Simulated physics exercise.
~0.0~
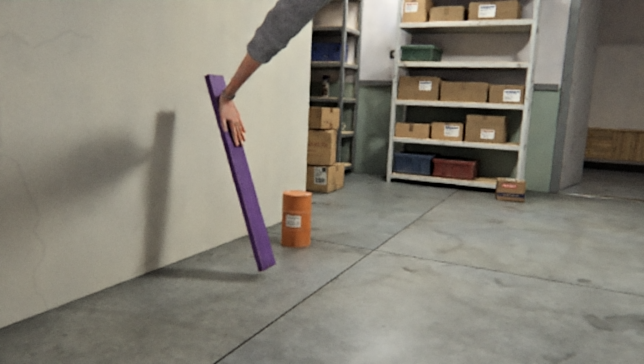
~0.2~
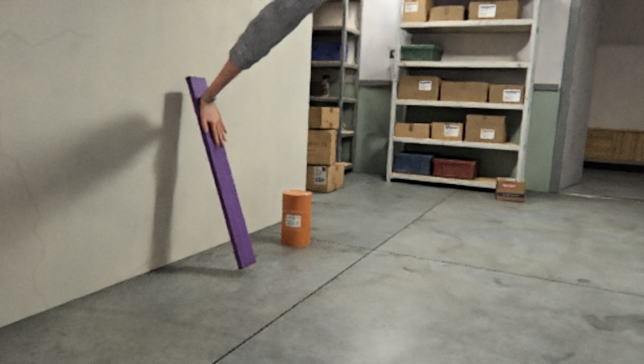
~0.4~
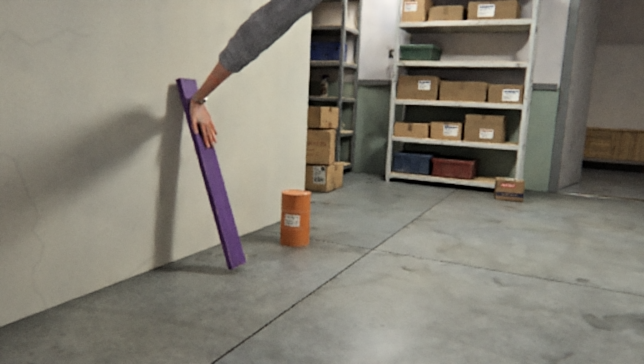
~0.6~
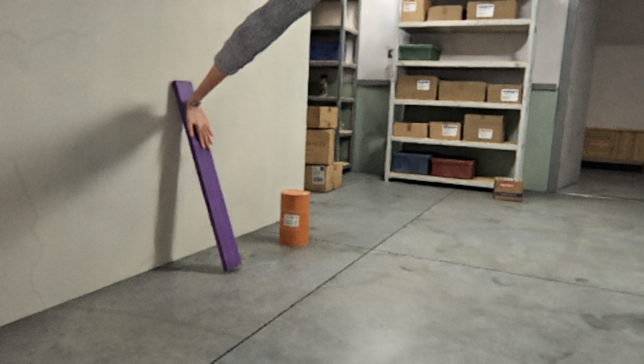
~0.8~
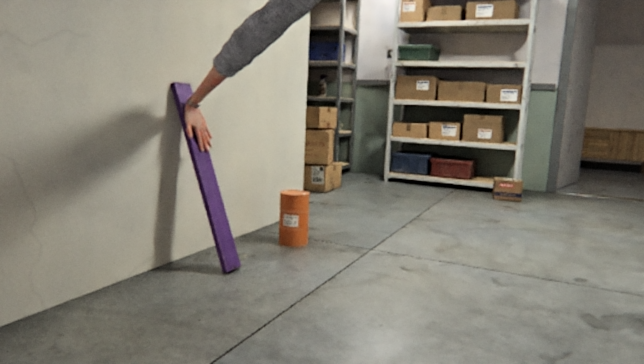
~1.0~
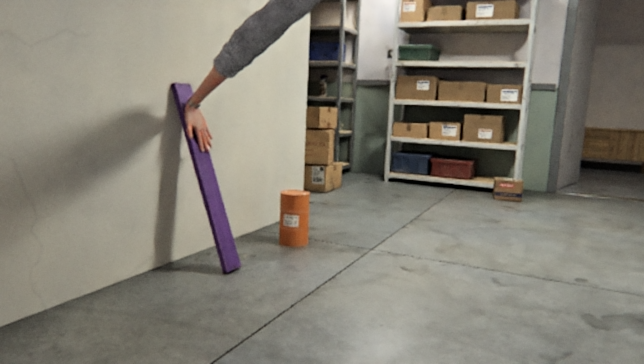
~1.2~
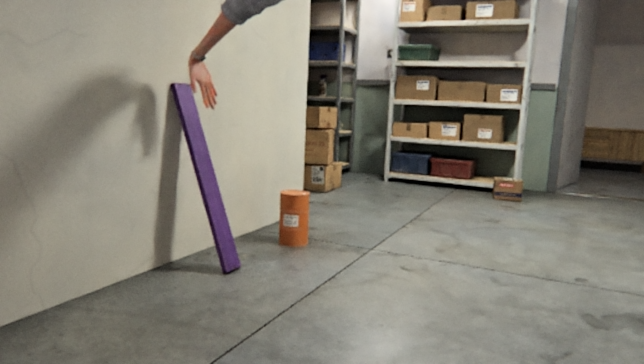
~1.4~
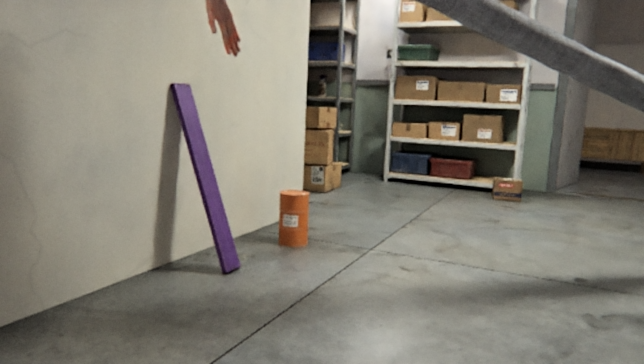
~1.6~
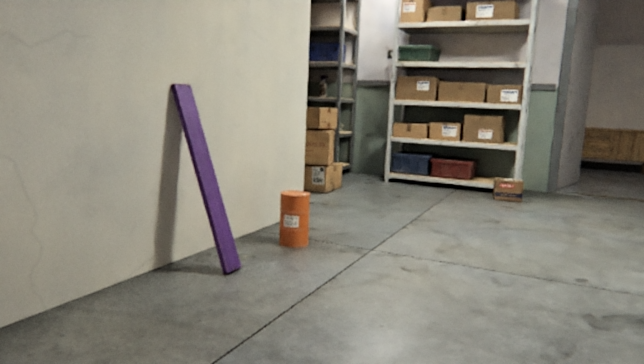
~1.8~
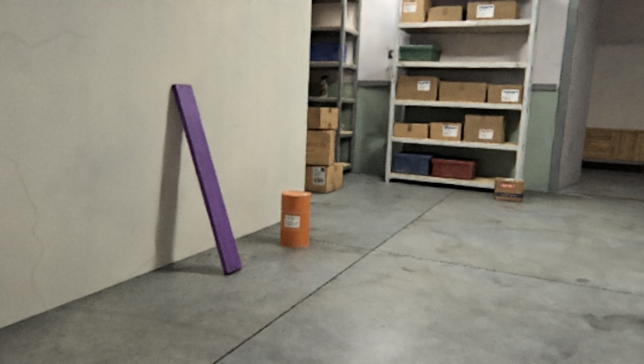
A long purple plank, held by a hand reaching in from the top, tilts beside a pale wall on the left of a storeroom with a grey concrete floor, seen from a slightly swaying camera. An orange canister stands on the floor just right of the plank, and shelves of boxes and bins line the back. The hand moves the plank a little to the left until its top leans against the wall, then holds it there. The fingers let go, and the hand and arm draw away upward and out of view. The plank stays leaning, and the canister remains upright in its place.
